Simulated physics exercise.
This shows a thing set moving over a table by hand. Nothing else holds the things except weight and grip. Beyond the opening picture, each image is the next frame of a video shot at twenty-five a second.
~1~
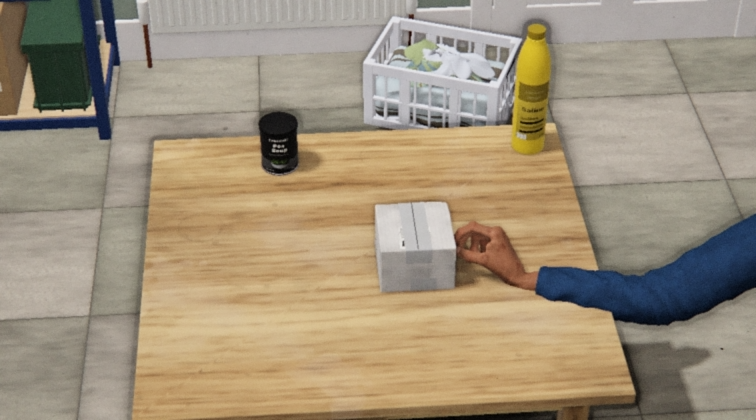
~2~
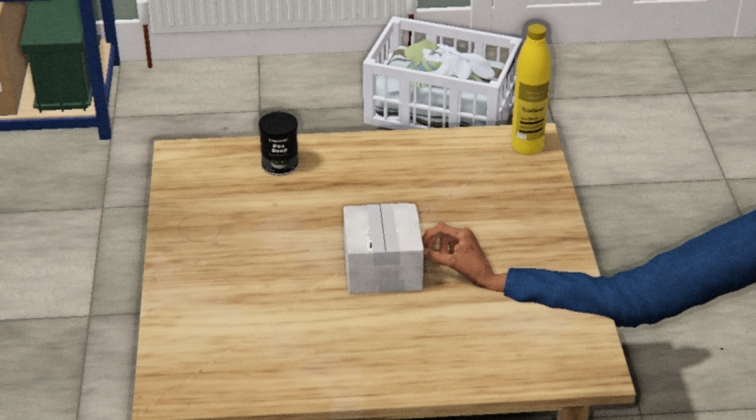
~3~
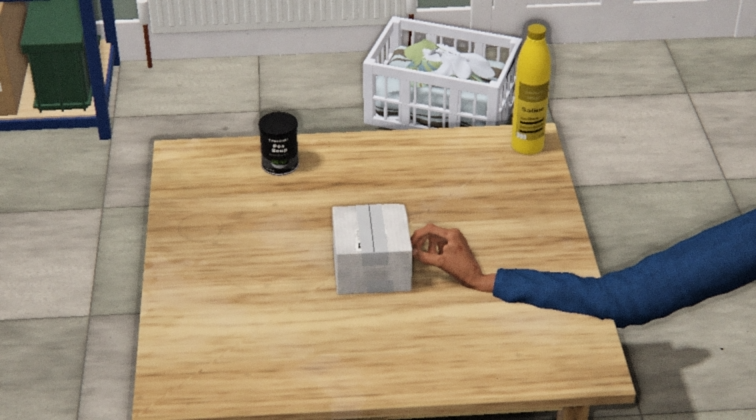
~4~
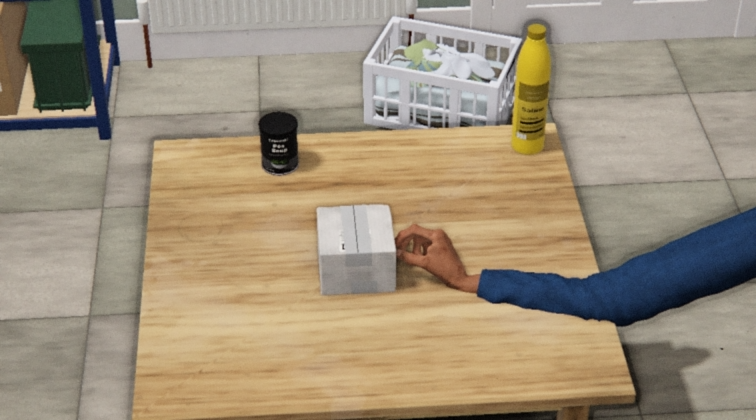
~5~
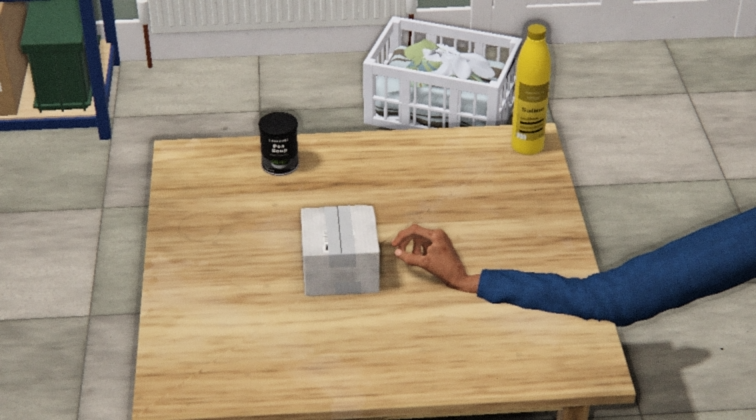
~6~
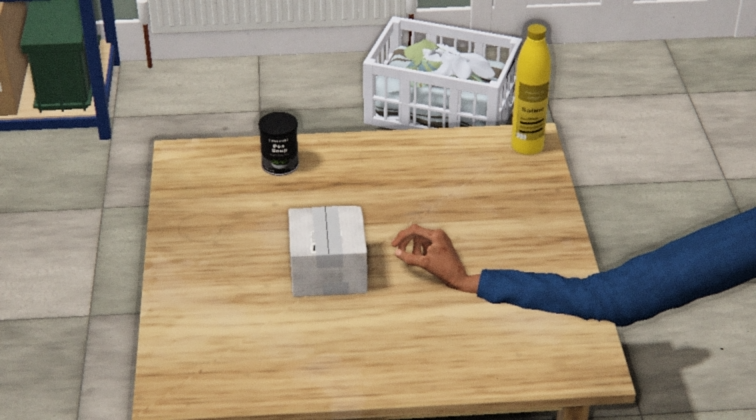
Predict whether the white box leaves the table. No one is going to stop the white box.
It never leaves the table.
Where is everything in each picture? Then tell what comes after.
Under the hand; white box (414, 246), in the first frame.
Under the hand; white box (382, 248), in the second frame.
Under the hand; white box (371, 248), in the third frame.
White box (356, 249), in the fourth frame.
White box (340, 250) slid a little, in the fifth frame.
White box (328, 251) slid a little, in the sixth frame.
Then, 0.10 s after the last picture, white box slid a little near (313, 251).
Then, 0.40 s after the last picture, white box resting near (313, 251).
At rest, moved from the start, white box. Seen from the same camera at the end, white box near (313, 251).
